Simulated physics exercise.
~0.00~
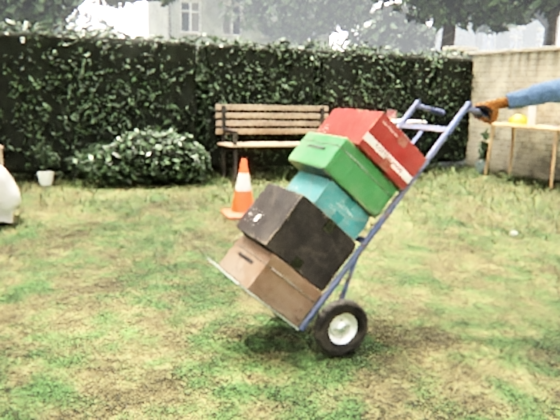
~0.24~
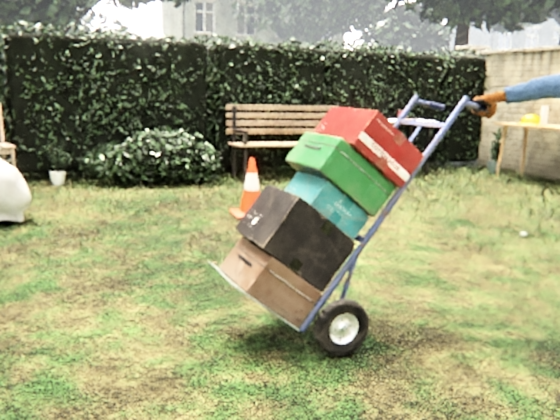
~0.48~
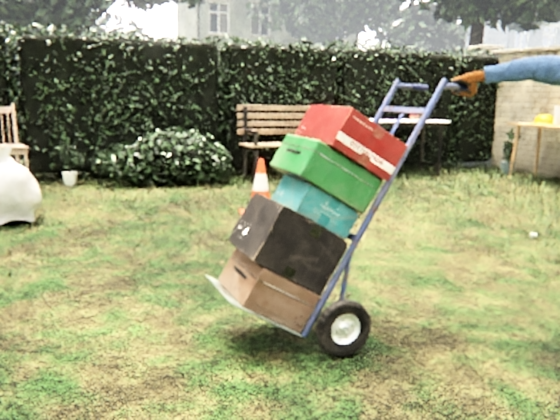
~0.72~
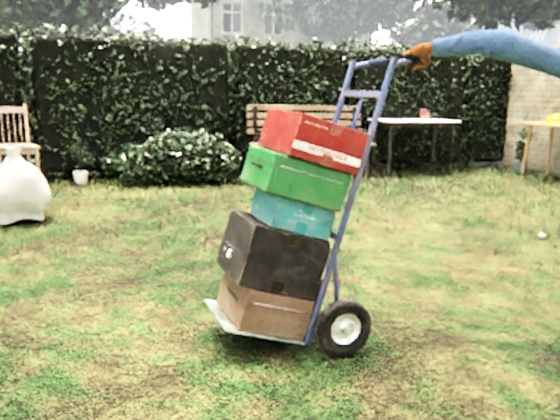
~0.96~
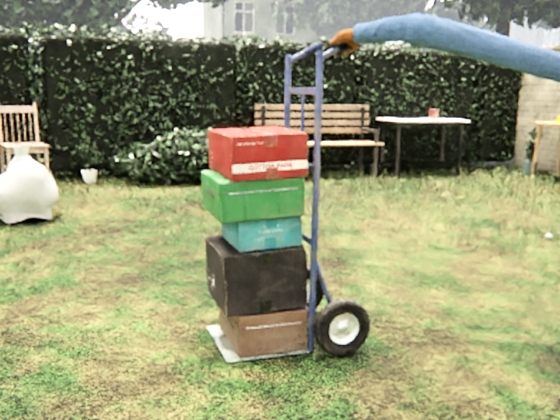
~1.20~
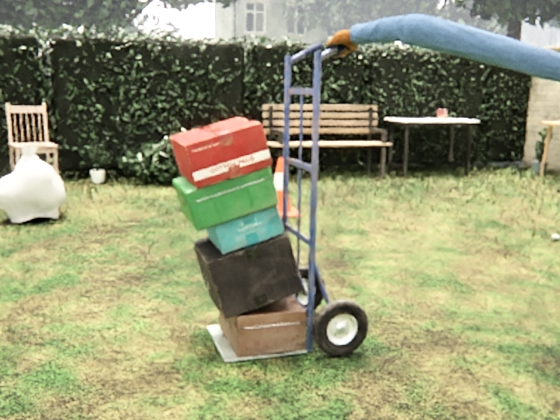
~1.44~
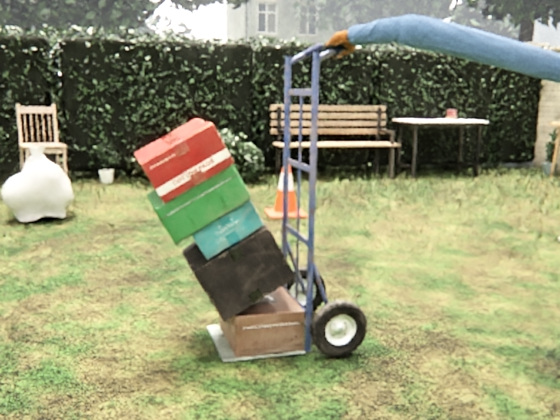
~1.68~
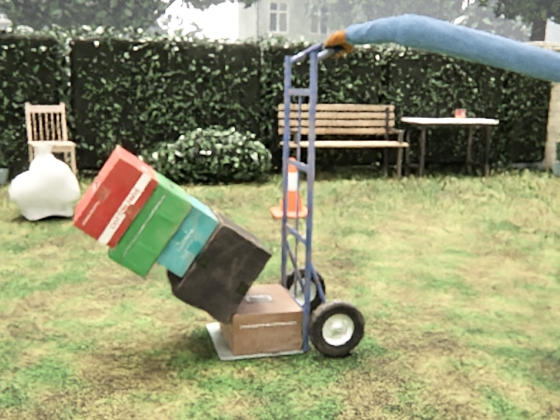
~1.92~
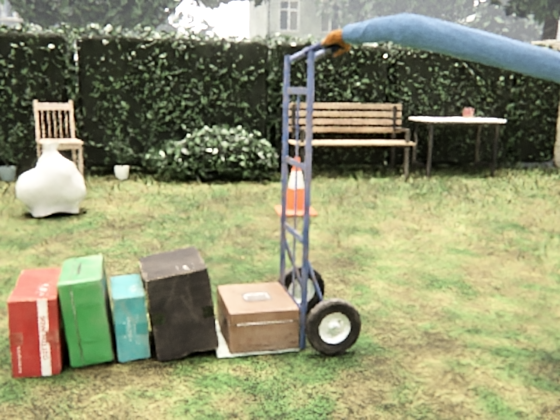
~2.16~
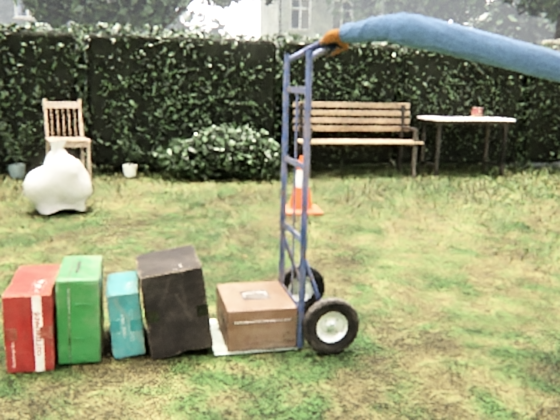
On a lawn before a clipped hedge and a wooden bench, a gloved hand at the end of a blue sleeve holds a tilted hand truck stacked with five boxes. The hand swings the truck upright until its plate lies flat on the grass. The red, green, turquoise and black boxes keep going, tipping left together off the brown box at the bottom. They topple over and land in a row on the grass, red farthest left. The brown box stays on the plate, and the hand still grips the upright truck.
